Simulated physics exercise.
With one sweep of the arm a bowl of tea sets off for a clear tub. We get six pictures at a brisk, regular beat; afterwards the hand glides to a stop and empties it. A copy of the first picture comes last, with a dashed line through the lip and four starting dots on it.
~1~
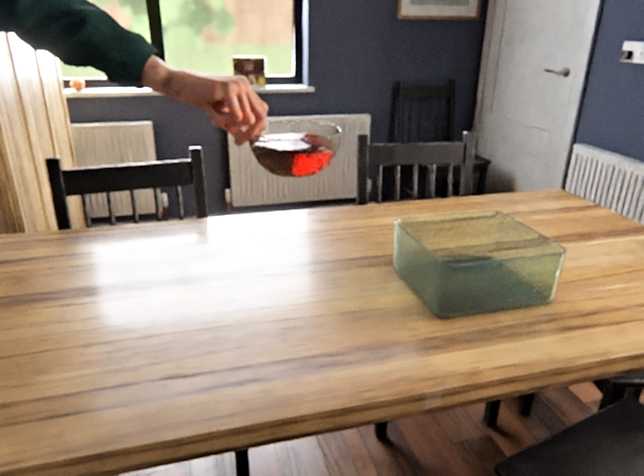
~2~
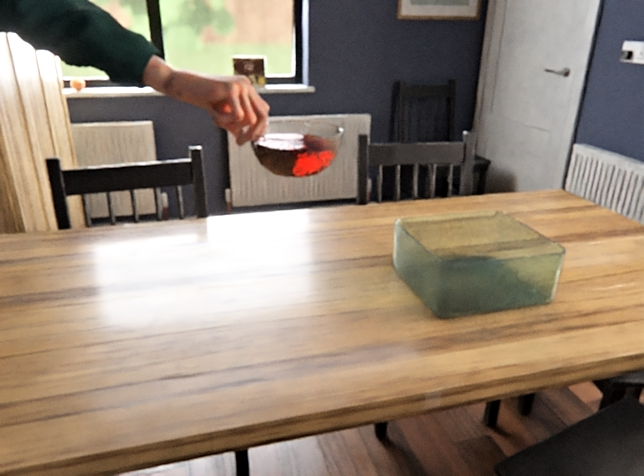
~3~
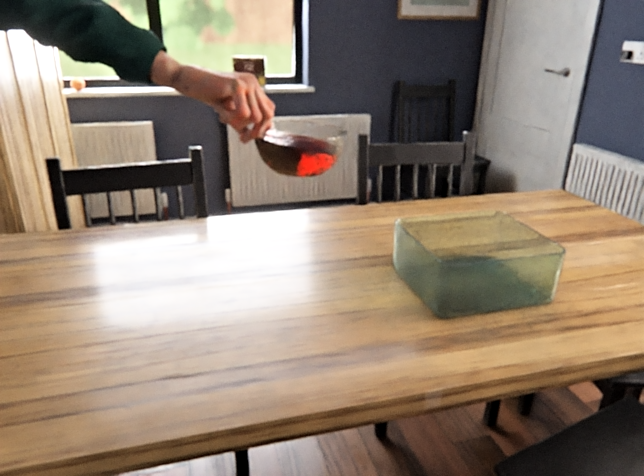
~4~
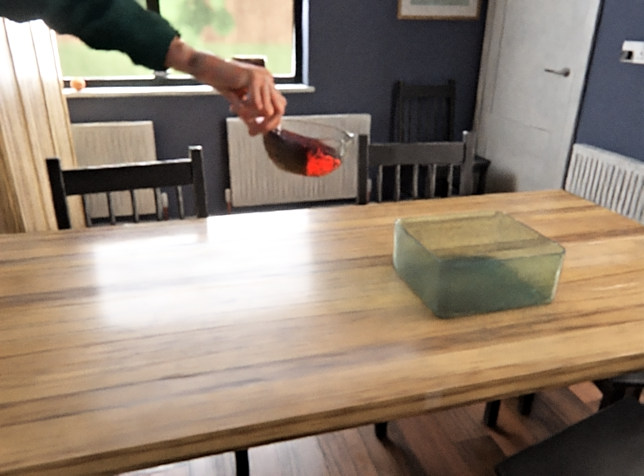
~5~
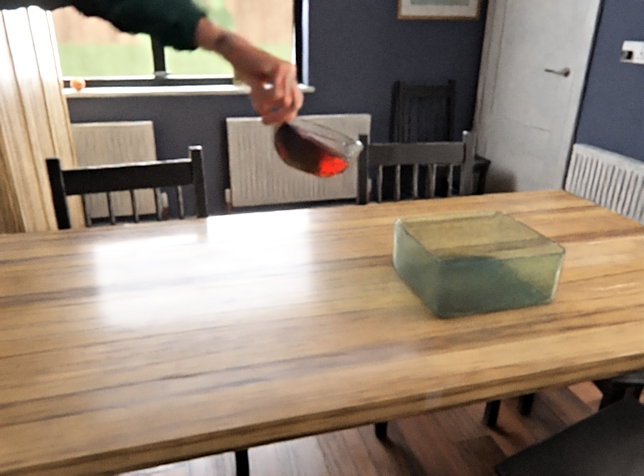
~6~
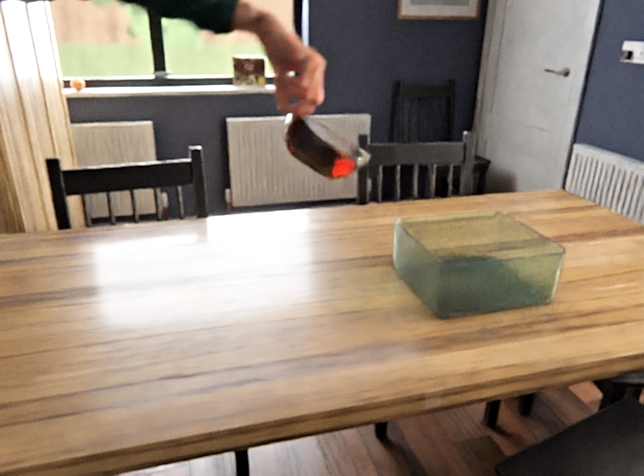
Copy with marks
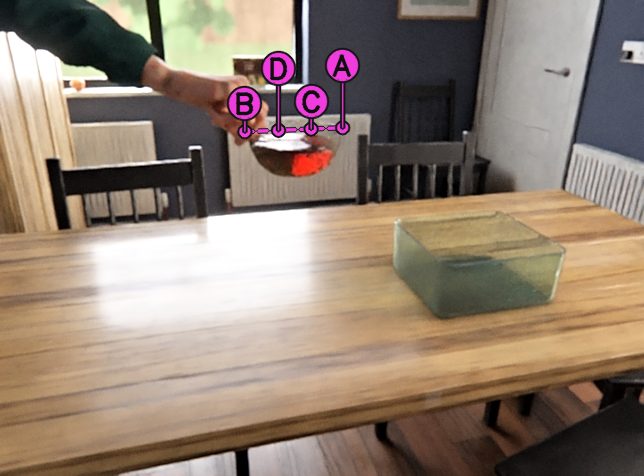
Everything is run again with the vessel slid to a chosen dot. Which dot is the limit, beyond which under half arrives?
That is dot C.
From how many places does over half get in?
Two.
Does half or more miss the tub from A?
No.
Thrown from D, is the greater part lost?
Yes.
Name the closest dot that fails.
D.
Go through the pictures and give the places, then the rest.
Upright, lip at (338, 127); tub from (434, 317) to (550, 300); nothing has left yet.
Upright, lip at (339, 127); nothing has left yet.
Tipped about 2°, lip at (343, 129); nothing has left yet.
Tipped about 9°, lip at (350, 134); nothing has left yet.
Tipped about 20°, lip at (359, 142); nothing has left yet.
Tipped about 33°, lip at (366, 152); nothing has left yet.
On the marked copy, A at (342, 127); B at (244, 131); C at (311, 129); D at (278, 130).
With A, about 75 % lands in the tub, 5 % falls short and 20 % goes beside or beyond.
With B, about 0 % lands in the tub, 97 % falls short and 3 % goes beside or beyond.
With C, about 78 % lands in the tub, 10 % falls short and 11 % goes beside or beyond.
With D, about 6 % lands in the tub, 90 % falls short and 3 % goes beside or beyond.
